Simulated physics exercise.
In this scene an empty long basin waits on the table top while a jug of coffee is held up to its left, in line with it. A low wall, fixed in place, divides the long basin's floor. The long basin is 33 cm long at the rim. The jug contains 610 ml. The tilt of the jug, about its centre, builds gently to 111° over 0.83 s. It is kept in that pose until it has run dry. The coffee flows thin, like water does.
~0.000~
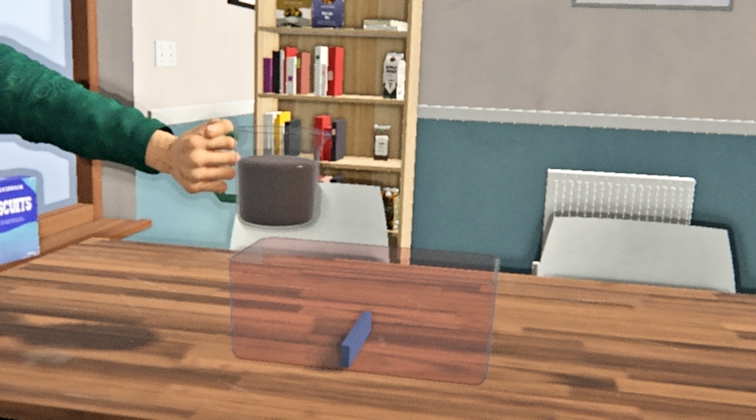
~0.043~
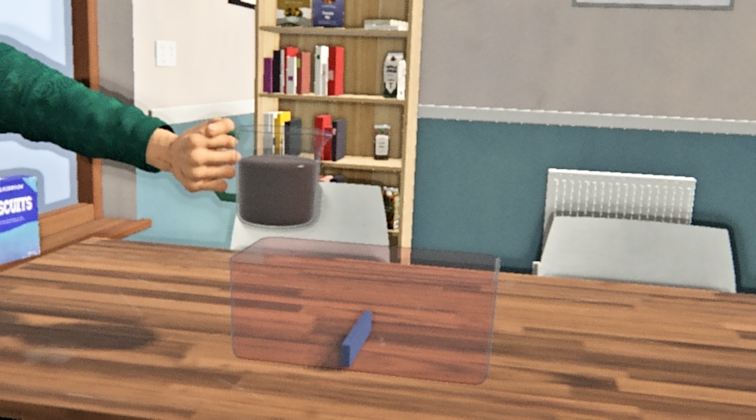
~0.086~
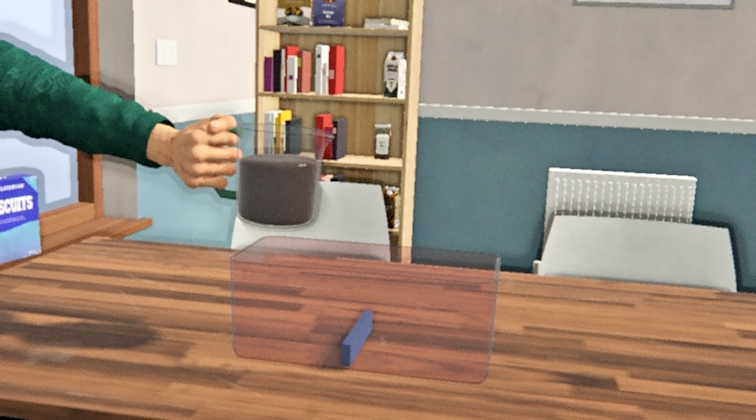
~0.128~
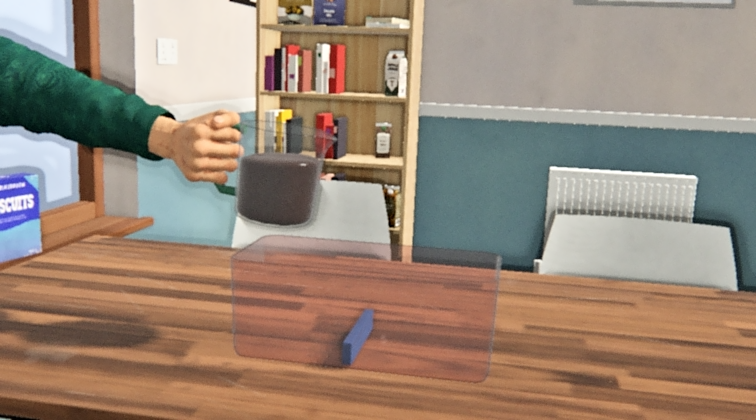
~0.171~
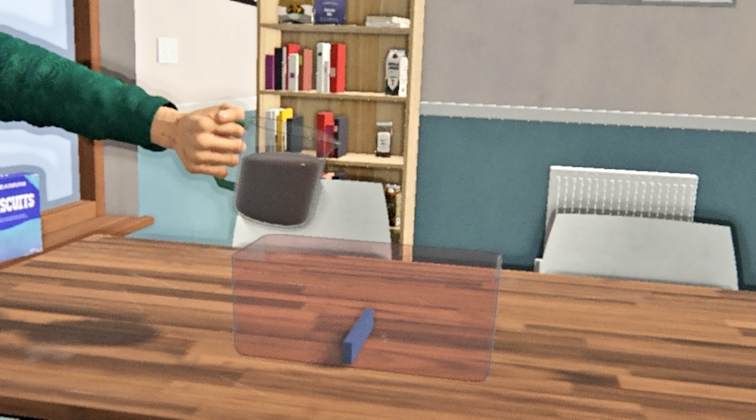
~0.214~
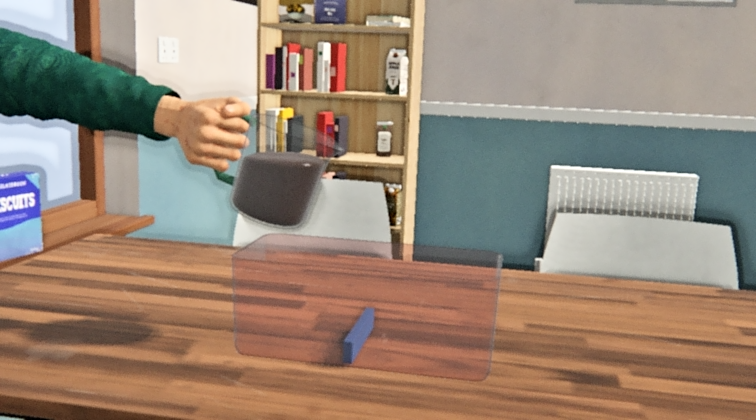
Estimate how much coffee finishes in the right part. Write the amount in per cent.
I would say 62 per cent.
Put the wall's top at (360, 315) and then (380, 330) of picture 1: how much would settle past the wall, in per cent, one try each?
I'd say 45 percent on the first go, 15 percent on the next.
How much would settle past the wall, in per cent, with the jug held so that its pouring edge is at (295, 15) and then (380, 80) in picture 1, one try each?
Around 40 per cent first, around 80 per cent next.
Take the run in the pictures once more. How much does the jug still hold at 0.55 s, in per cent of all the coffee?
Close to 80 percent of the liquid remains at that time.
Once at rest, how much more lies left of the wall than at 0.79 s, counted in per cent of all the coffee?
Near 16 percent, give or take.
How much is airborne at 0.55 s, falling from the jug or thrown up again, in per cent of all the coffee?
Estimate: Some 16 % of the total.
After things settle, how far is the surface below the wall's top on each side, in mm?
Left about 18 mm, while the right is about 12 mm.
Then, 0.55 s in, the tilt is 82° and 80 per cent is still to pour, 0 is left of the wall and 4 right of it.
Then, 0.79 s in, the tilt is 110° and 18 per cent is still to pour, 21 is left of the wall and 51 right of it.
Then, 1.05 s in, the tilt is 111° and 1 per cent is still to pour, 36 is left of the wall and 62 right of it.
Then, 1.33 s in, the tilt is 111° and 0 per cent is still to pour, 37 is left of the wall and 62 right of it.
Finally, 37 per cent lies left of the wall, 62 right of it and 1 outside.
